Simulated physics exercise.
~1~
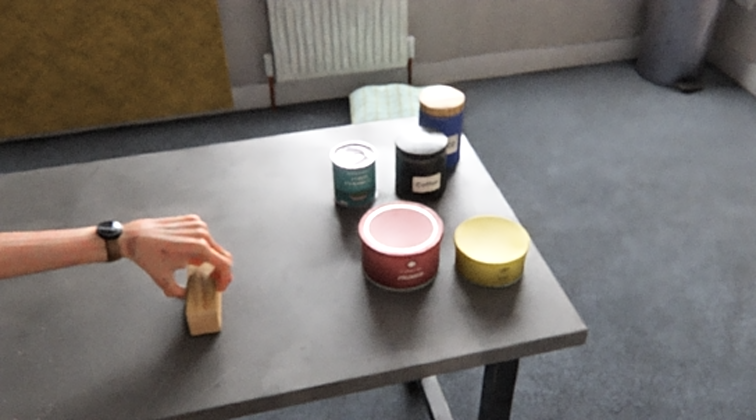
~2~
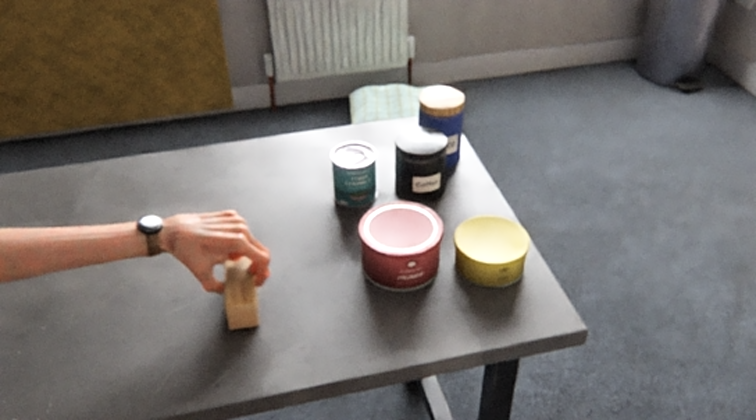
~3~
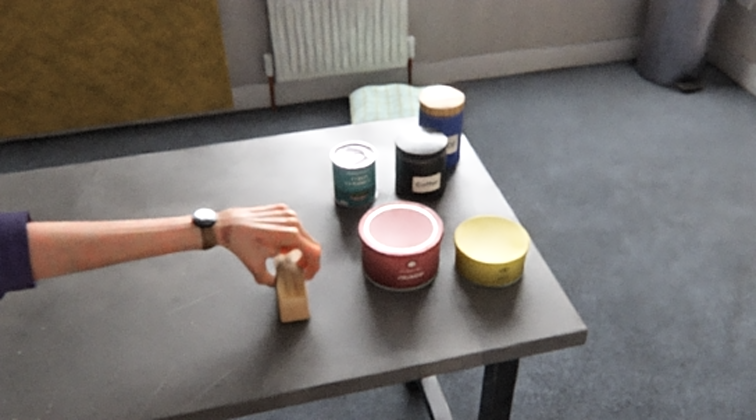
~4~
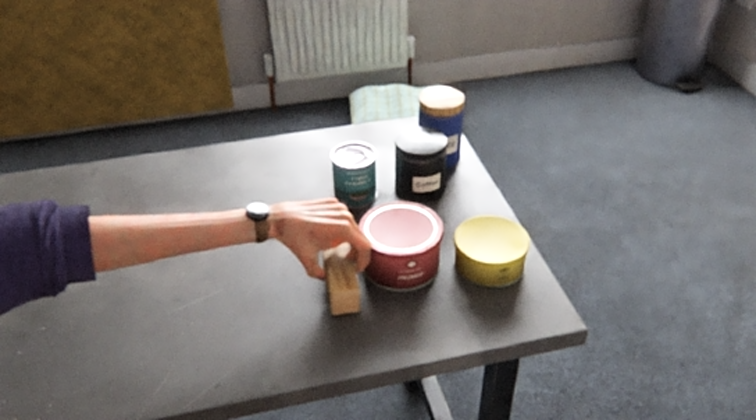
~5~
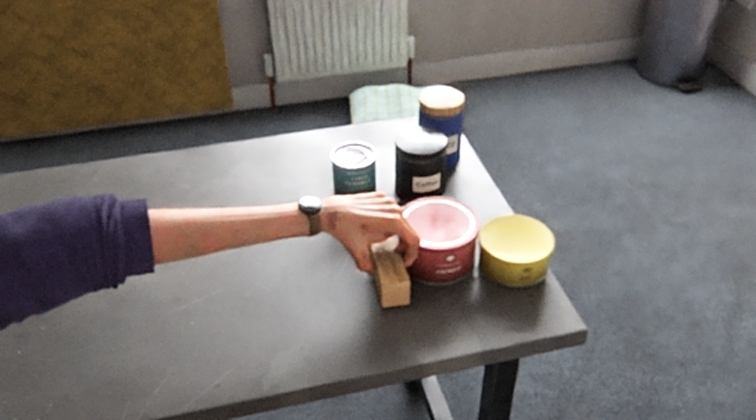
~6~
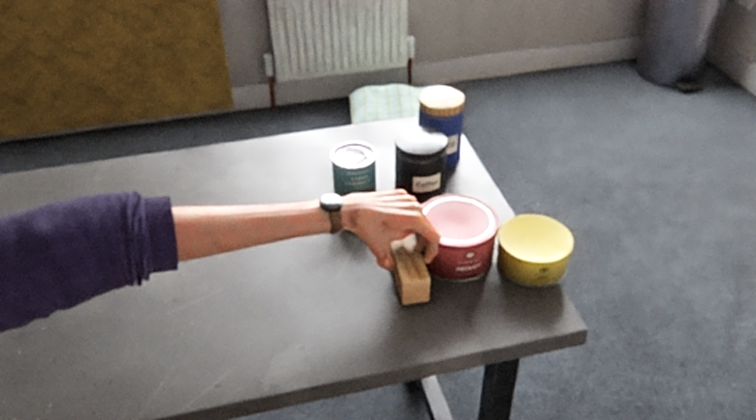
A hand slides a wooden block rightward across a table, pushing a red tub and yellow tub a short way toward the edge.
